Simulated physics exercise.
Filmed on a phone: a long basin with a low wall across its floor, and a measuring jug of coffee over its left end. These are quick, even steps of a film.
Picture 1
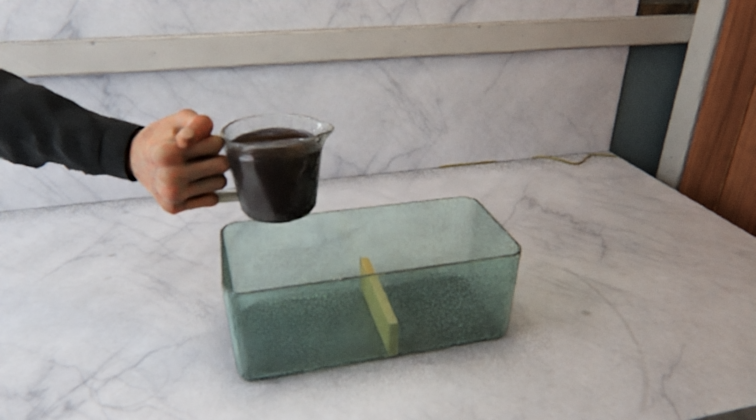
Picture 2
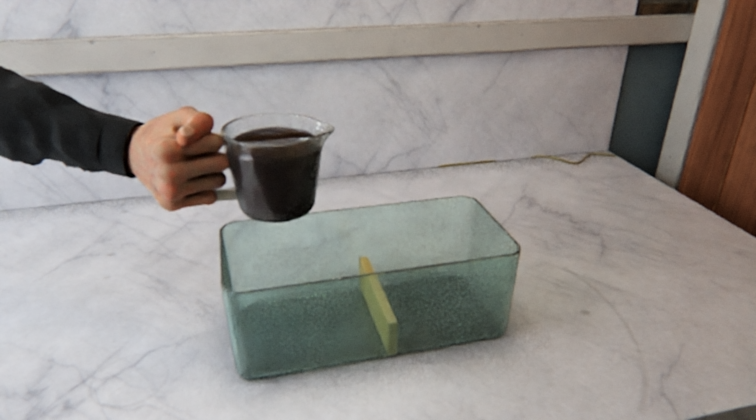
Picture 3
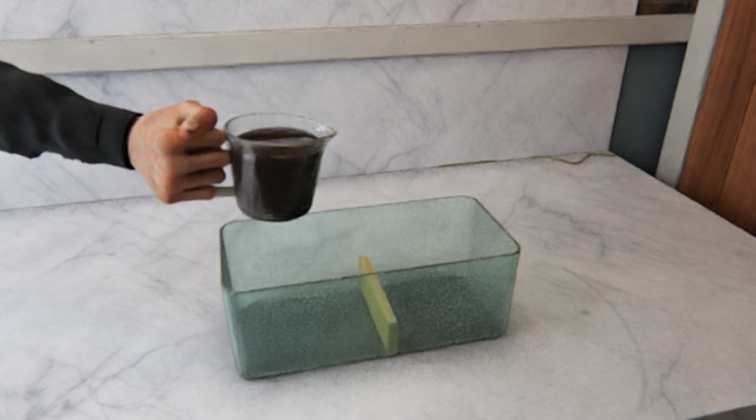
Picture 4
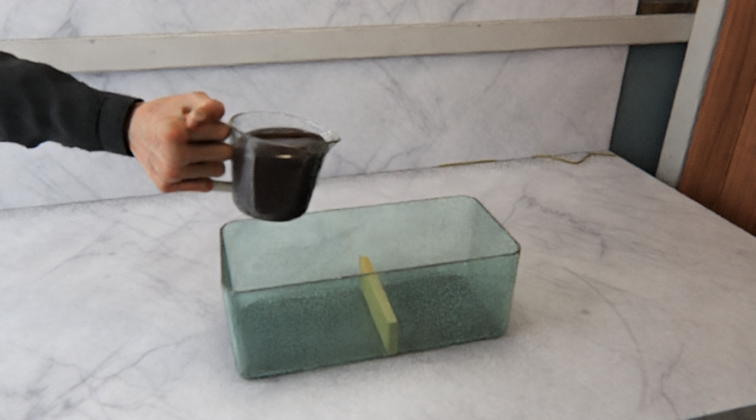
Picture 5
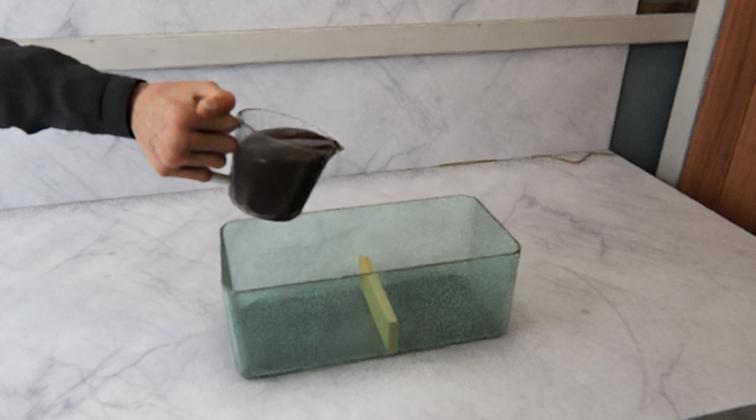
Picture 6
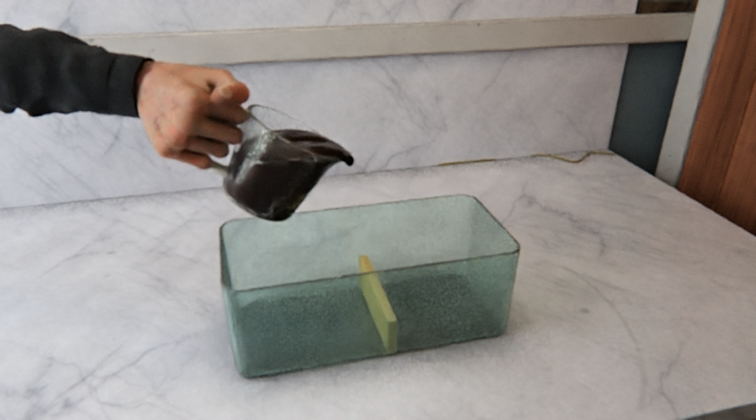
At first, a hand holds a glass jug of dark liquid almost level above the left part of a long, clear greenish basin with a low yellowish wall inside. The hand then tilts the jug steadily to the right, and the liquid shifts toward the spout until it reaches the lip.
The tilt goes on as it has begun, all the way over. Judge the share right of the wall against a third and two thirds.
In the end between a third and two thirds is right of the wall.
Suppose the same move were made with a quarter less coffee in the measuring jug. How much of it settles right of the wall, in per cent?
Roughly 30 in a hundred.
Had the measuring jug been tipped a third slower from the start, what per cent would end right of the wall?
Close to 60 per cent.
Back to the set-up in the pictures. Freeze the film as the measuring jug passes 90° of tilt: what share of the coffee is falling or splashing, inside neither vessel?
It comes to 20 per cent or so.
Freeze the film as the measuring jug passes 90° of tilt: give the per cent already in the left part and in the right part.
Left about 10, right about 30.
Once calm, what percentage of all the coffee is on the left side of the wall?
Near 50 %.
A moment on, the measuring jug is tipped on its side and 41 per cent is still to pour, 8 is left of the wall and 29 right of it.
Next, the measuring jug is tipped right over and 3 per cent is still to pour, 46 is left of the wall and 48 right of it.
Then the measuring jug is tipped right over and 0 per cent is still to pour, 51 is left of the wall and 48 right of it.
Later the measuring jug is tipped right over and 0 per cent is still to pour, 51 is left of the wall and 48 right of it.
Finally, 51 per cent lies left of the wall, 48 right of it and 0 outside.
